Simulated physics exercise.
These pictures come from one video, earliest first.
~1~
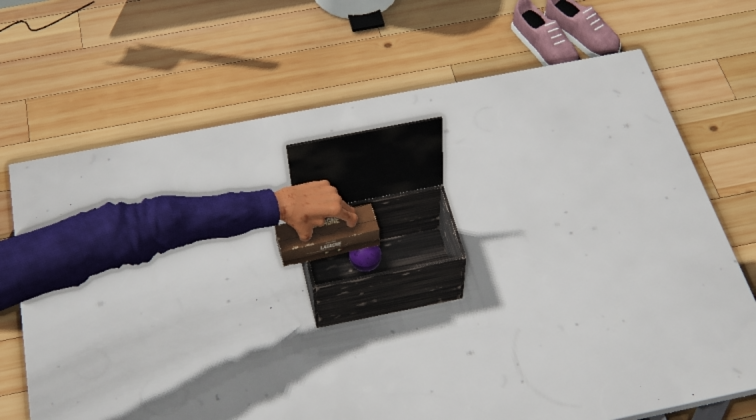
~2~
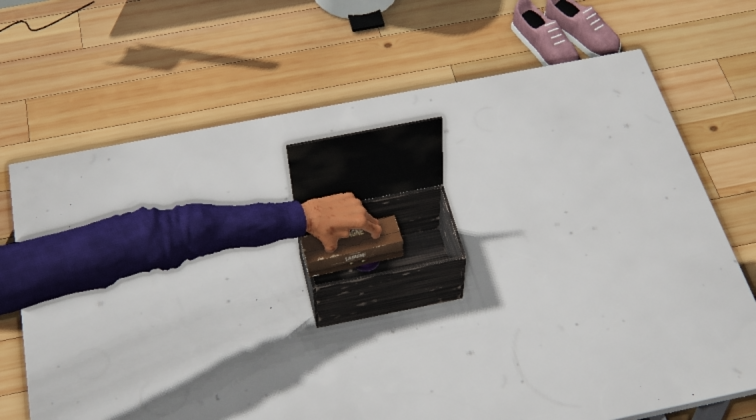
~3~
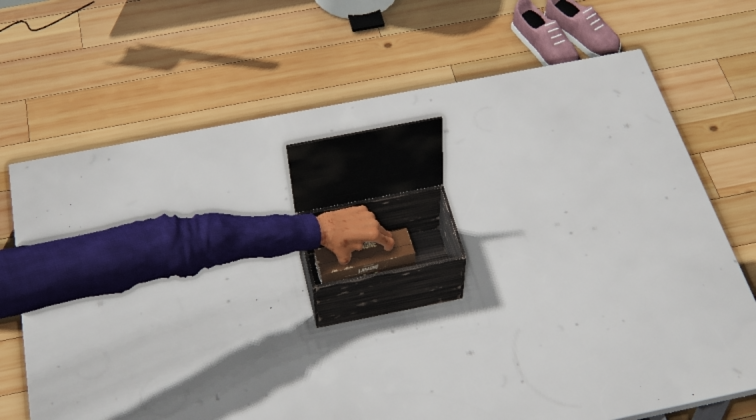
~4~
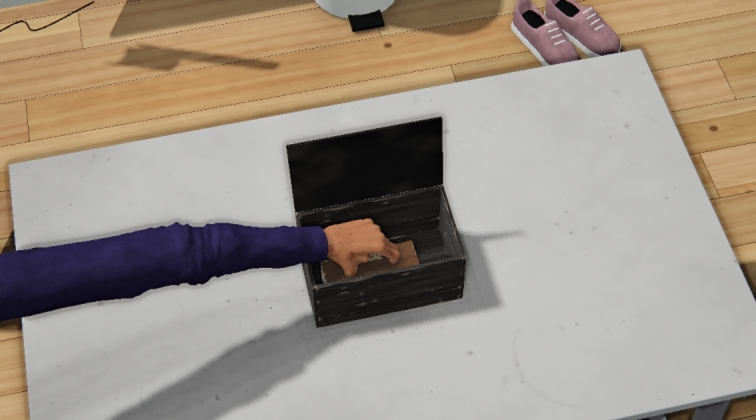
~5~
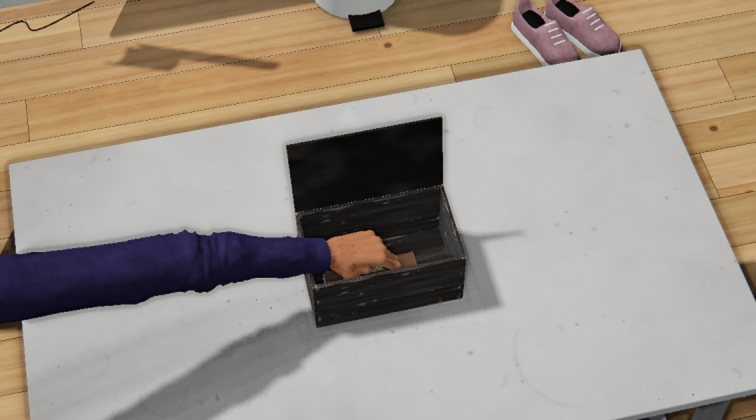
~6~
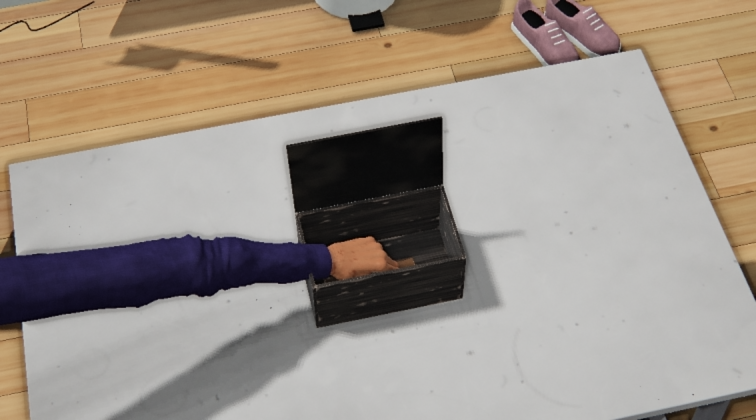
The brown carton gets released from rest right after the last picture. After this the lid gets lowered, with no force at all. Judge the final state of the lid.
The lid is fully down.
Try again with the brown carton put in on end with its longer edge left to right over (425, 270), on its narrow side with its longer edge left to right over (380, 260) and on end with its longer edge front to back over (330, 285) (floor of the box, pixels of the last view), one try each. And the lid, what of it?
In the first case it stays open; in the second case it shuts; in the third case it stays open.
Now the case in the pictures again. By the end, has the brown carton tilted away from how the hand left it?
Looking at the last picture, it is left as set.
Then, 1.50 s later than the last frame, lid 66° above the rim.
Then, 1.80 s later than the last frame, lid 31° above the rim.
When it is over, lid shut; both as before. End places, in pixels of the last picture, brown carton near (372, 287).
